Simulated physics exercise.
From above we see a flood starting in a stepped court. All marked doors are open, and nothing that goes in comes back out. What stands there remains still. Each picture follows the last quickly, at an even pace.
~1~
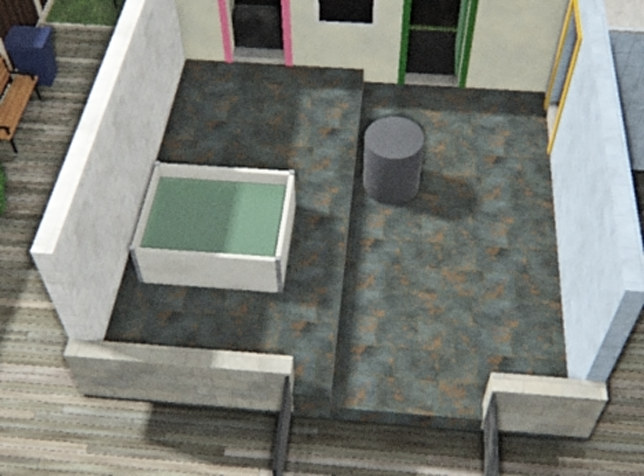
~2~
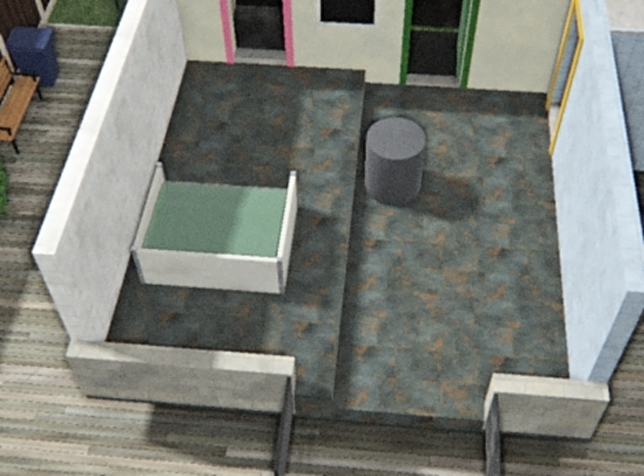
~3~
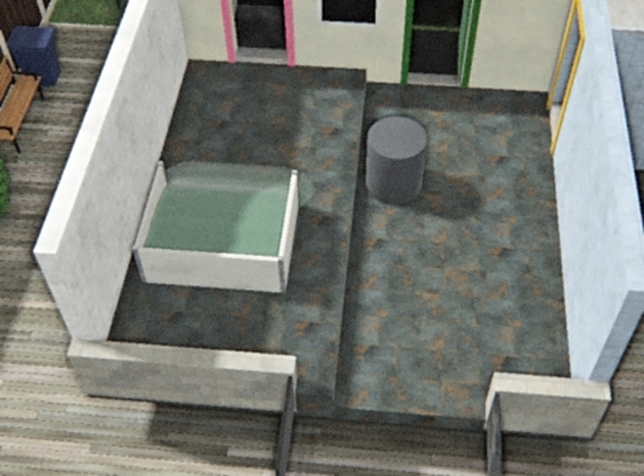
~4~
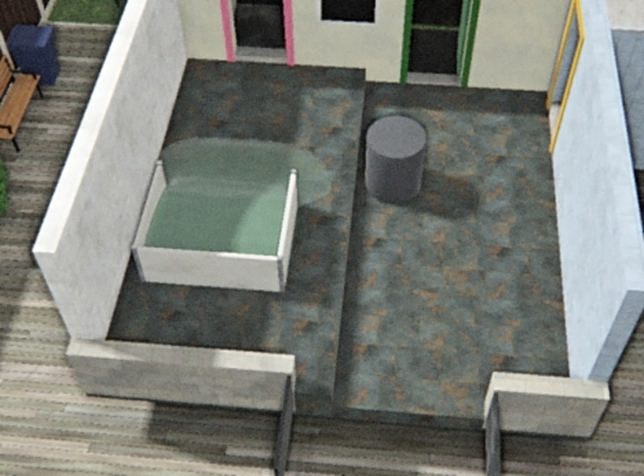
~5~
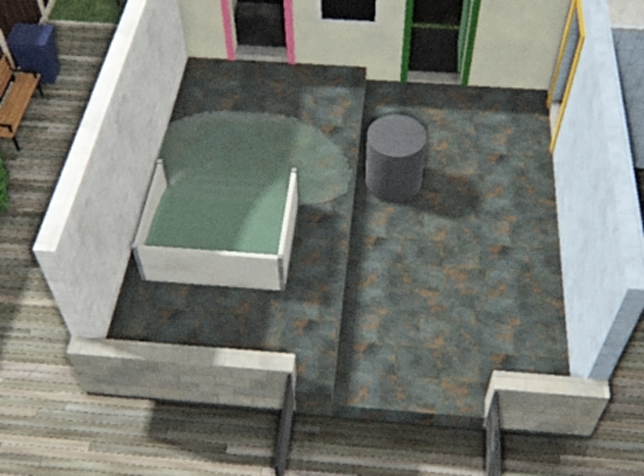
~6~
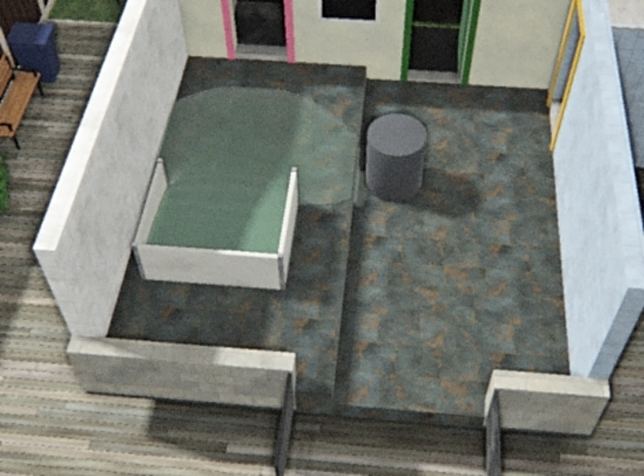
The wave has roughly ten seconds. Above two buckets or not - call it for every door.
Yellow door: Not above two buckets; pink door: Above two buckets; green door: Above two buckets.
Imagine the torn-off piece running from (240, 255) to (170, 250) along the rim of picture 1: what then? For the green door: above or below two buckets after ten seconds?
The green one falls short.
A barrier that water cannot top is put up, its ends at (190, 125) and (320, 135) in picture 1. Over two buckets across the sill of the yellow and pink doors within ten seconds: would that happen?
As I read it, the yellow door admits less and the pink door admits less.
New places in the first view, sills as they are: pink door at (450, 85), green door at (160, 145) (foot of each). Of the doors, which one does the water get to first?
It's the green door.
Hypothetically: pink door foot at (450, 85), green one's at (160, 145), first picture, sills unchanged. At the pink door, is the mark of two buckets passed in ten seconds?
Lab note: Pink door falls short.
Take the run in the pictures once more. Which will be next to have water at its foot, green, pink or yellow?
I'd say the door marked pink.
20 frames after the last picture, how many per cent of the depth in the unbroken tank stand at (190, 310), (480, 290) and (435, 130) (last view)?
0, 0 and 8 per cent, roughly.
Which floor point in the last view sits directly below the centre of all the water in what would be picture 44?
I'd put my finger on (358, 169).
A moment on, water covers 30 % of the floor; the yellow door not reached, the pink door over two buckets in, the green door not reached.
Next, water covers 35 % of the floor; the yellow door not reached, the pink door far over two buckets in, the green door wet at the sill, nothing in.
Then, water covers 45 % of the floor; the yellow door wet at the sill, nothing in, the pink door far over two buckets in, the green door under two buckets in.
Later, water covers 65 % of the floor; the yellow door wet at the sill, nothing in, the pink door far over two buckets in, the green door over two buckets in.
In the end, water covers 85 % of the floor; the yellow door wet at the sill, nothing in, the pink door far over two buckets in, the green door over two buckets in.
